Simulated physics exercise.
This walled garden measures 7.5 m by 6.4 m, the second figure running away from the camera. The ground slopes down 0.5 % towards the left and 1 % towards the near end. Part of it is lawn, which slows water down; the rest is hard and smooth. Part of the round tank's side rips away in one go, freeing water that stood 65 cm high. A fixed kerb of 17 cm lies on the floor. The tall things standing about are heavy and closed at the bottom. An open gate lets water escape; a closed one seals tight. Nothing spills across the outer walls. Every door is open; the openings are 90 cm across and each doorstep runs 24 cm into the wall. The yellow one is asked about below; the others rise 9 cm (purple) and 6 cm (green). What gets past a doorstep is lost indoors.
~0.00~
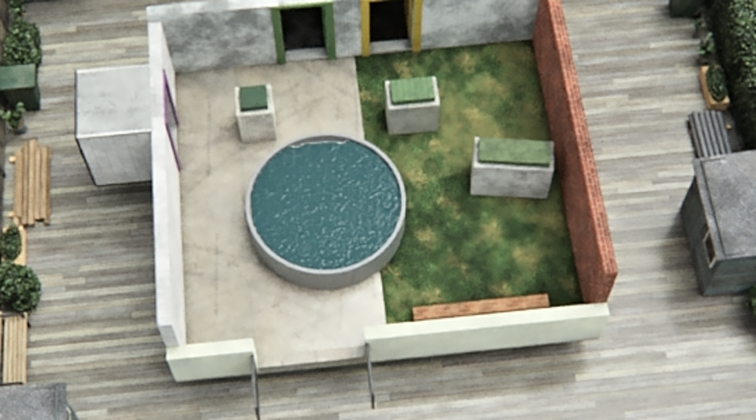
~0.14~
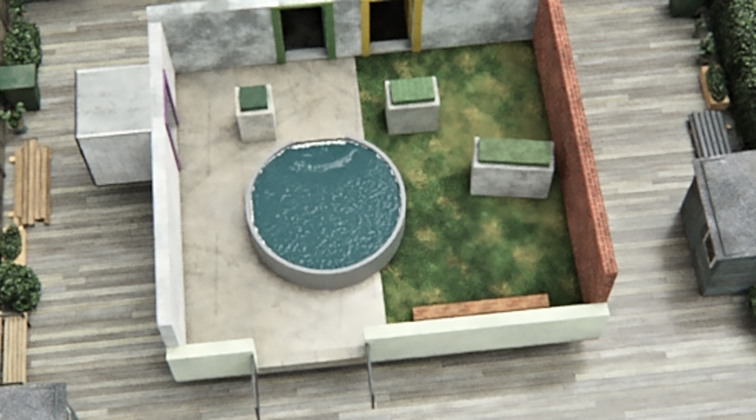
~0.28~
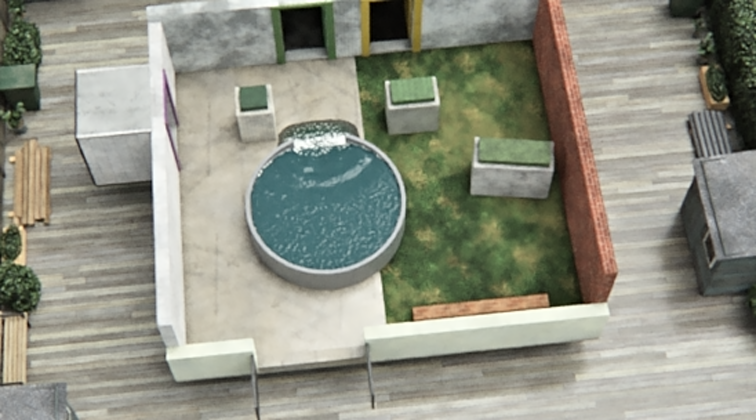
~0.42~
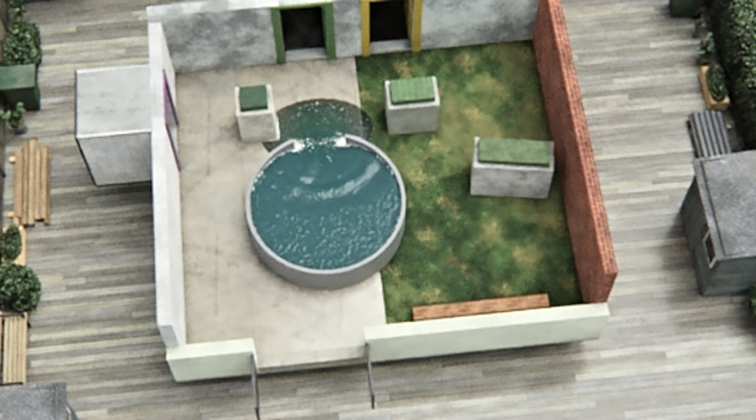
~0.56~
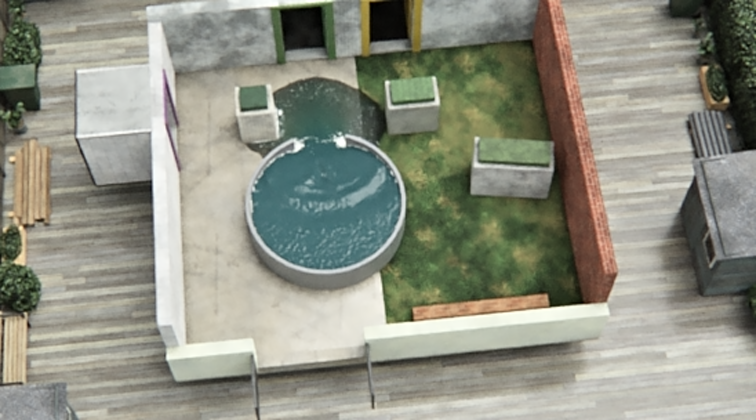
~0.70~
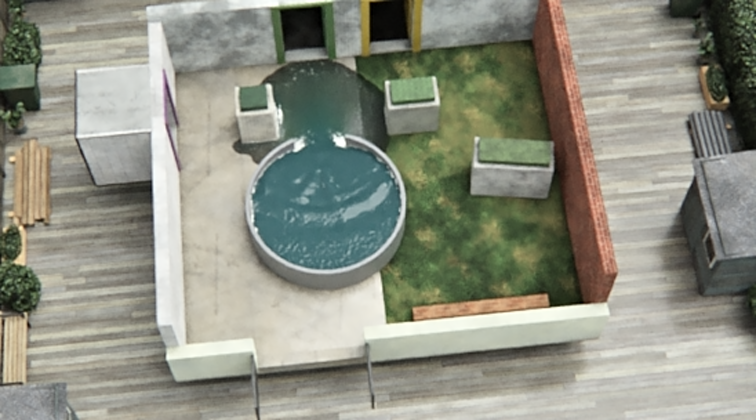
The clip shows a round tank of water in a walled garden, part paving and part grass; its far side opens, and water pours out and spreads across the paving between two planter-like blocks towards the back wall.
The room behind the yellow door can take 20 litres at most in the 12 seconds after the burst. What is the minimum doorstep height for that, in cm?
Some 13.5 cm above the ground.
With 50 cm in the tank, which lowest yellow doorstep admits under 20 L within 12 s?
Some 9.0 cm.
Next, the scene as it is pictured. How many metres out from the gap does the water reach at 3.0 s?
About 4.6 m.
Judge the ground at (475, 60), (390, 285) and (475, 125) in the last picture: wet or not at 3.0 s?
In that order: Flooded, still dry, still dry.
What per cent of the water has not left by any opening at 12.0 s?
Some 72 per cent remains.
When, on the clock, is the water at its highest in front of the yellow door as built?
Near 2.4 s.
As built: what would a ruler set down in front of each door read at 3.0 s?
Depths in cm: Purple 7, yellow 16, green 30.
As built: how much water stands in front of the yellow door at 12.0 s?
Roughly 7.5 cm deep.
After 1.4 s water covers 15 % of the floor, deepest (38 cm) near (279, 66); 7 cm at the yellow door, 0 litres in over its 8 cm doorstep.
After 3.0 s water covers 30 % of the floor, deepest (32 cm) near (297, 65); 16 cm at the yellow door, 37 litres in over its 8 cm doorstep.
After 12.0 s water covers 90 % of the floor, deepest (12 cm) near (188, 362); 7 cm at the yellow door, 88 litres in over its 8 cm doorstep.
At the yellow door as built, the water arrived by 1.3 s and peaked near 17 cm at 2.4 s.
With a doorstep of 11 cm, 42 litres would have come in within the 12 s; with 15 cm, 12 litres. So under 20 litres takes about 13.5 cm.
